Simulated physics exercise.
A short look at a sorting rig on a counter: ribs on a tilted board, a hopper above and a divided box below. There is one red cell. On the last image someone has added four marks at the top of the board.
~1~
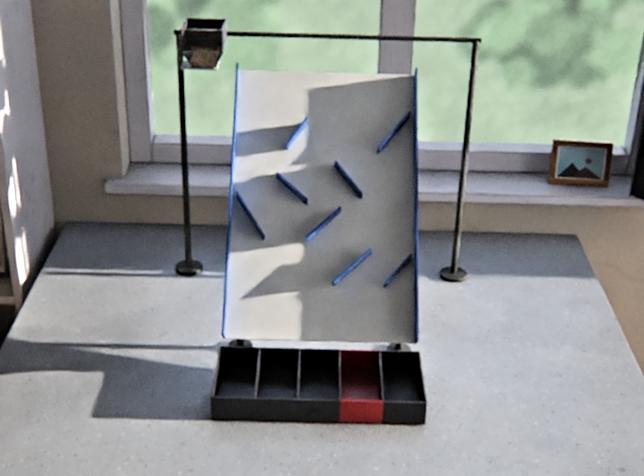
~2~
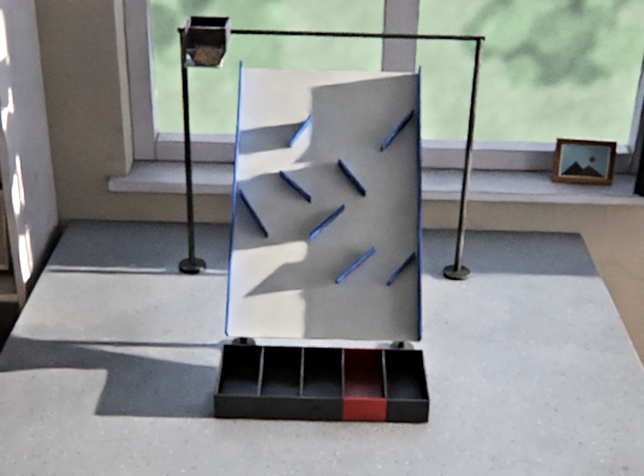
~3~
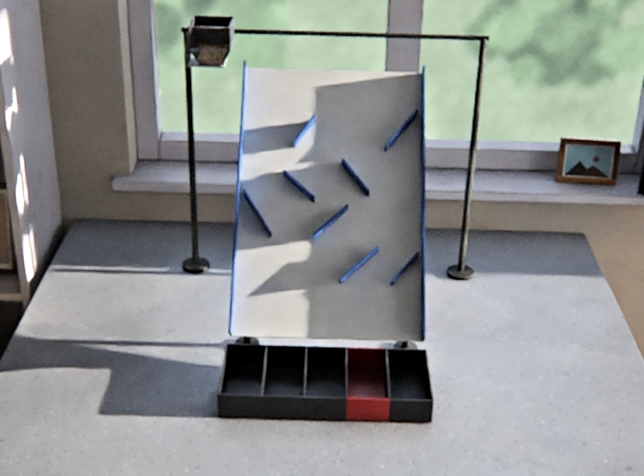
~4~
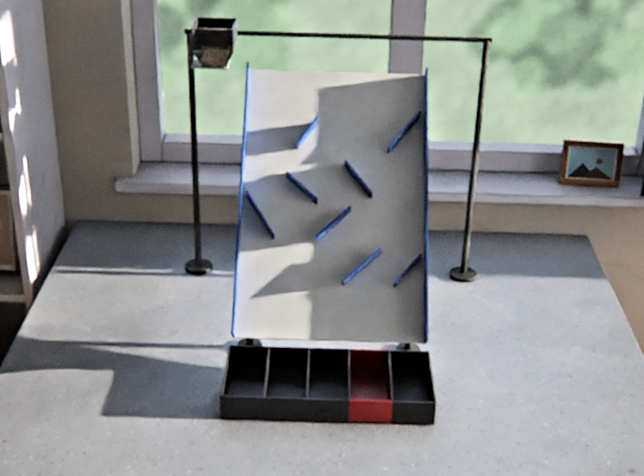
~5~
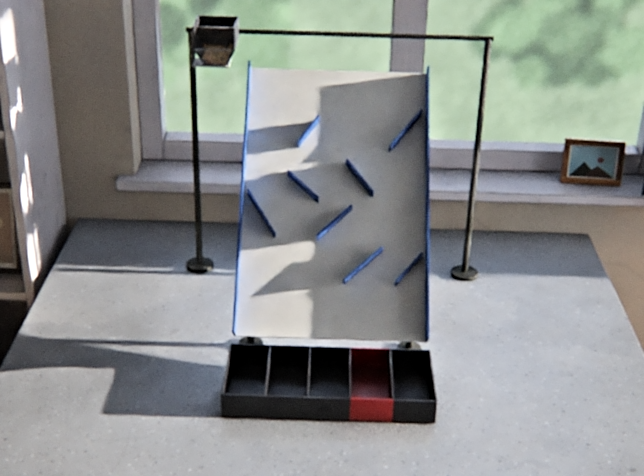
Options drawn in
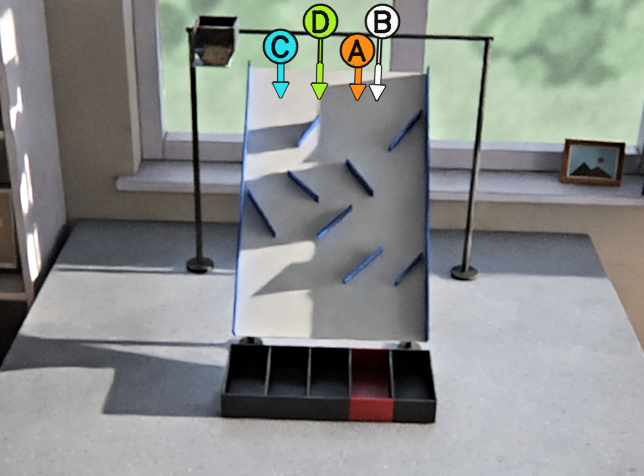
Only the view moves, drifting very slightly so that everything slides a touch to the right before it settles, while the small dark hopper at upper left, its contents and the board stay still. The setting is a sunlit grey counter before a window, seen from the front and slightly above. Blue ribs slant across a pale tilted board above a black divided box with one red cell right of centre, and a small framed picture sits at right.
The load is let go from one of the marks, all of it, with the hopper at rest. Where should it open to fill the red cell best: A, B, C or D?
Use mark B.
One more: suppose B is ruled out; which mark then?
The answer is A.
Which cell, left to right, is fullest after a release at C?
It is the third one.
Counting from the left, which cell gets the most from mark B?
The fourth from the left.
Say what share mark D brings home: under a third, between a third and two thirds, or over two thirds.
It is under a third.
On the marked copy, mark A meets the board at (357, 94); mark B meets the board at (377, 94); mark C meets the board at (280, 92); mark D meets the board at (319, 93).
With A, about half in the red cell, about half in other cells, a stray few held on the board.
With B, about two thirds in the red cell, about a quarter in other cells, a stray few held on the board.
With C, a stray few in the red cell, nearly all in other cells, a stray few held on the board, a stray few outside the box.
With D, none in the red cell, nearly all in other cells.
